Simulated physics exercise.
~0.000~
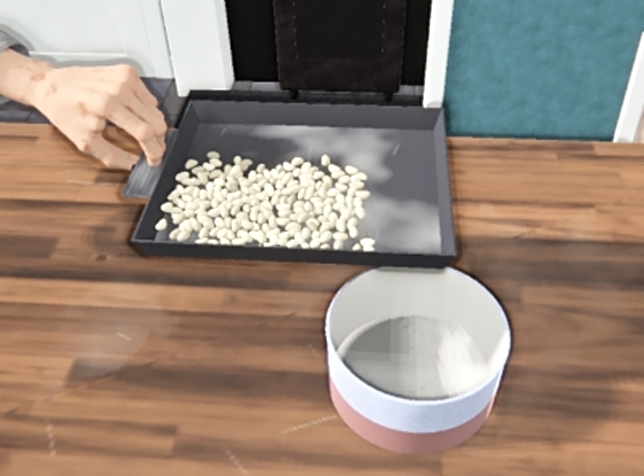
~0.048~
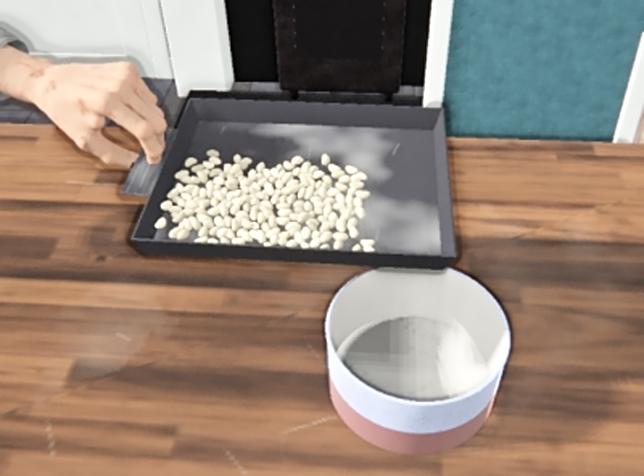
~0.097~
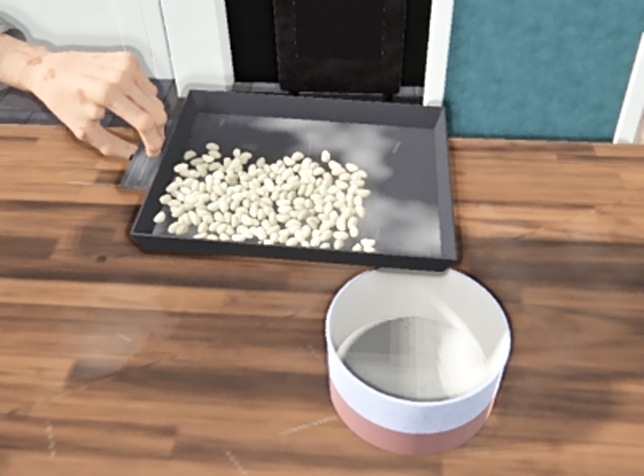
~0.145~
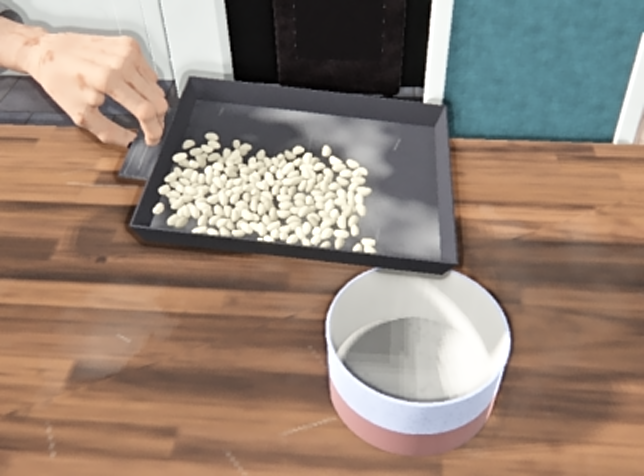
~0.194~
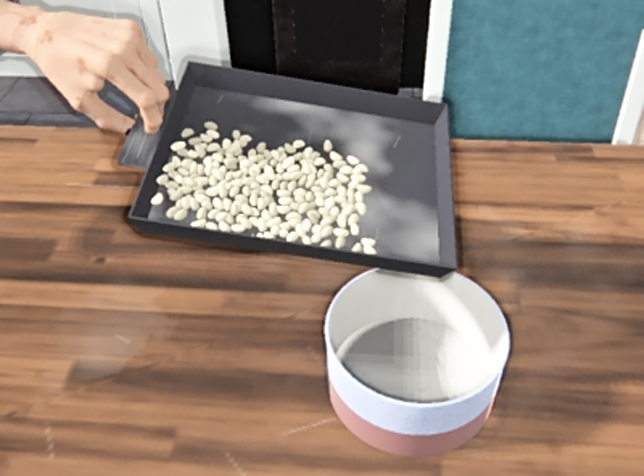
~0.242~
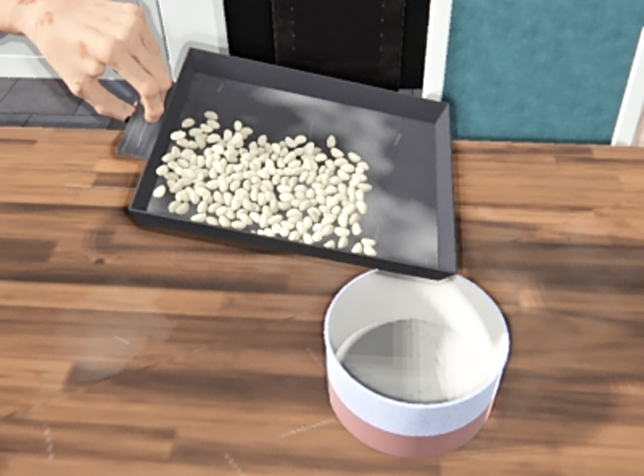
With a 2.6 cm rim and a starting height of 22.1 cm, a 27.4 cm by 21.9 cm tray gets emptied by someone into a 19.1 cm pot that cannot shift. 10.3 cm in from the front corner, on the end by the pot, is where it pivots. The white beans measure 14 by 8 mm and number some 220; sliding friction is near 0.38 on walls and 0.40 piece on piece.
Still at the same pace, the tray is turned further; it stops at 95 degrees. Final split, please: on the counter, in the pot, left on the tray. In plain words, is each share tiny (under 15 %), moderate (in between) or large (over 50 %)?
Counter: A sprinkling; pot: The main load; tray: A sprinkling.
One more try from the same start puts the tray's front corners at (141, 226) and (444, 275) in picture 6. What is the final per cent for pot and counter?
Pot 100 % / counter 0 %.
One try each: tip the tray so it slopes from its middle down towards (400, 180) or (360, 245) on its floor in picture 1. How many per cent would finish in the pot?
I'd put it at about 25 per cent for the first tilt and about 100 per cent for the second.
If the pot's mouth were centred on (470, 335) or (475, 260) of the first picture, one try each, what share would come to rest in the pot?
First try around 100 %, second around 5 %.
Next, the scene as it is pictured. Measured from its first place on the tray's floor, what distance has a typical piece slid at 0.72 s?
It has moved some 12 cm from its start.
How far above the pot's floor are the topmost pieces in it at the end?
Some 2.5 cm up.
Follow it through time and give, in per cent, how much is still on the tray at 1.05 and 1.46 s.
Sequence: 40; 0.
After 0.72 s, tilt 53 degrees; the tray holds 100 %, the pot 0 %.
After 1.05 s, tilt 79 degrees; the tray holds 40 %, the pot 40 %.
After 1.46 s, tilt 95 degrees; the tray holds 0 %, the pot 95 %.
In the end, at 2.1 s, counter 0 %, pot 100 %, tray 0 %.
